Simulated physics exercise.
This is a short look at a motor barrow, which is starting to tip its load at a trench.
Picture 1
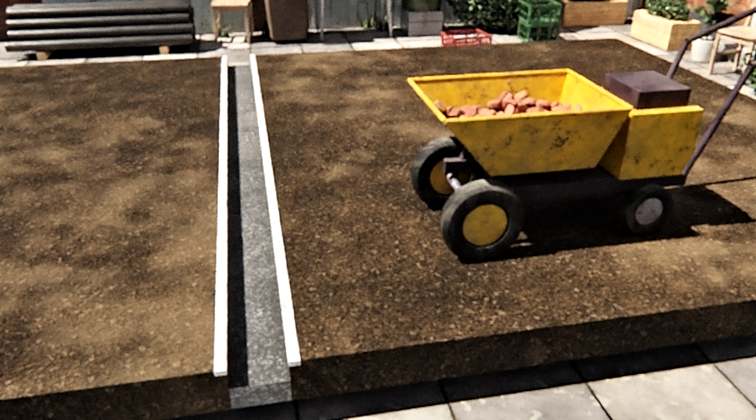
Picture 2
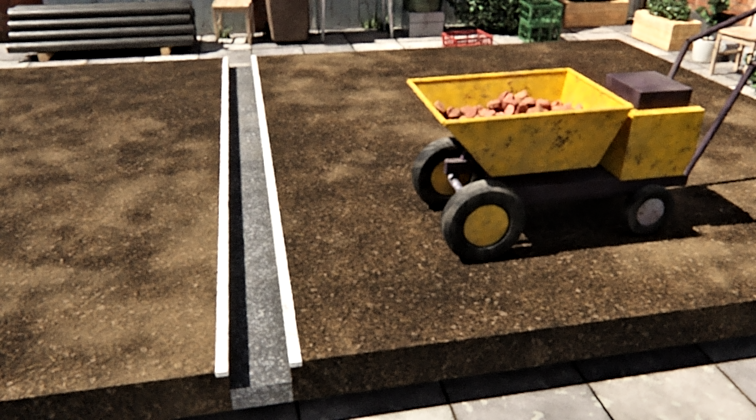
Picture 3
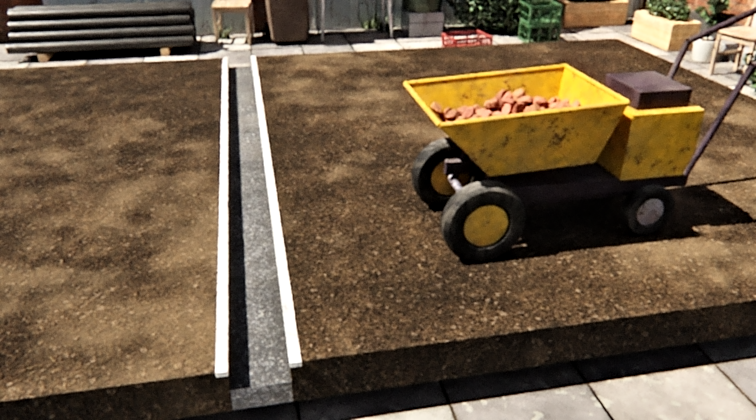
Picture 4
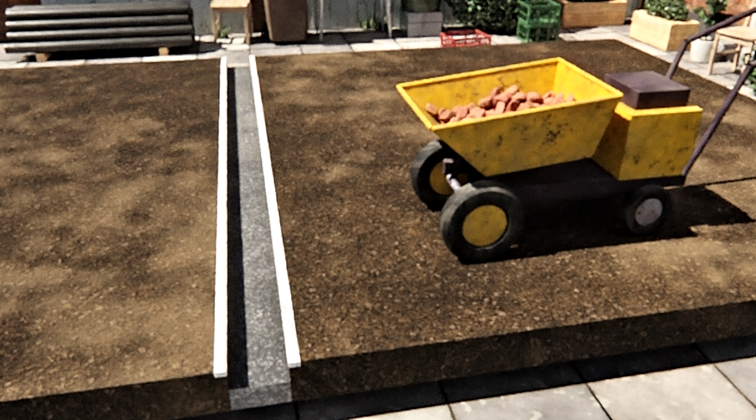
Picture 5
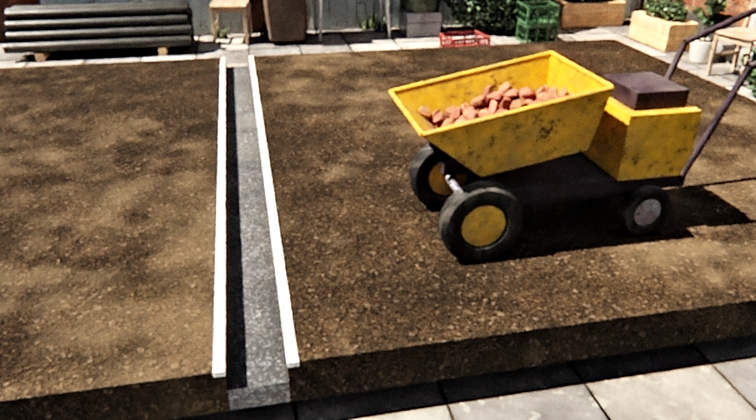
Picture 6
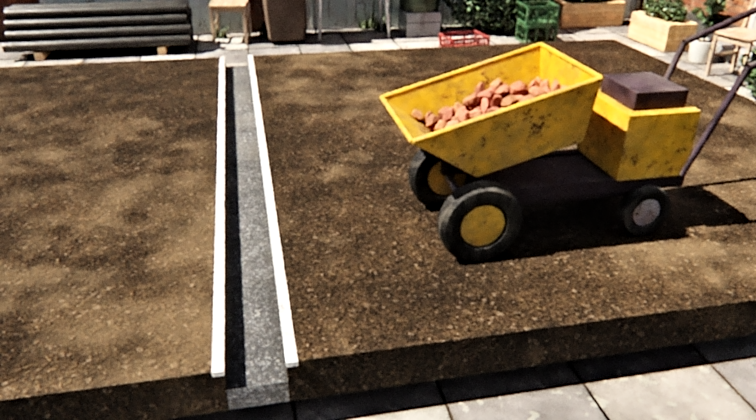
A yellow skip of rubble on a motor barrow tilts gradually forward to the left.
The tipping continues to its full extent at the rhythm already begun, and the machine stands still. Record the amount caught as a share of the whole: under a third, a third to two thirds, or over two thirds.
Looks to me like the trench gets below a third of the load.
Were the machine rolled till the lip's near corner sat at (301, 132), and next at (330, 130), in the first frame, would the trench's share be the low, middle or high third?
Less than a third, then one to two thirds.
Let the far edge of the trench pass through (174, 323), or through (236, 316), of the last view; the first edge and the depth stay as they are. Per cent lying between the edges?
In order, some 20 and some 20 percent.
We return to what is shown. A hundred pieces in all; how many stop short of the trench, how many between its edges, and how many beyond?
I'd put short at close to 55, between at close to 20 and beyond at close to 0 per cent.
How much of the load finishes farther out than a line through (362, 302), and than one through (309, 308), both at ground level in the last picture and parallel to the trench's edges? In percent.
About 70 % and 30 %.
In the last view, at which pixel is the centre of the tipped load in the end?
I'd mark it at roughly (308, 244).
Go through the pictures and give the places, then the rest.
The first frame shows lip of the skip at (445, 122), level; top of the load at (518, 120), lumps of rubble; first edge of the trench at (287, 309); far edge at (221, 317), the trench under half as wide as the skip, and shallow for its width.
The second frame shows lip of the skip at (445, 123), level; top of the load at (534, 113).
The third frame shows lip of the skip at (440, 126), tipped barely; top of the load at (531, 111).
The fourth frame shows lip of the skip at (432, 129), tipped a little; top of the load at (534, 110).
The fifth frame shows lip of the skip at (423, 135), tipped a little; top of the load at (527, 106).
The sixth frame shows lip of the skip at (413, 142), tipped clearly; top of the load at (536, 94); first edge of the trench at (285, 310); far edge at (219, 318).
Soon after the last picture, skip tipped steeply; all in the skip.
A little later, skip tipped steeply; nearly all in the skip; a small part short of the trench.
Later still, skip tipped right over; about a third in the skip; about half short of the trench; a small part in or heaped over the trench; a stray few beyond it.
By the end, skip tipped right over; about a quarter in the skip; about half short of the trench; about a quarter in or heaped over the trench; a stray few beyond it.
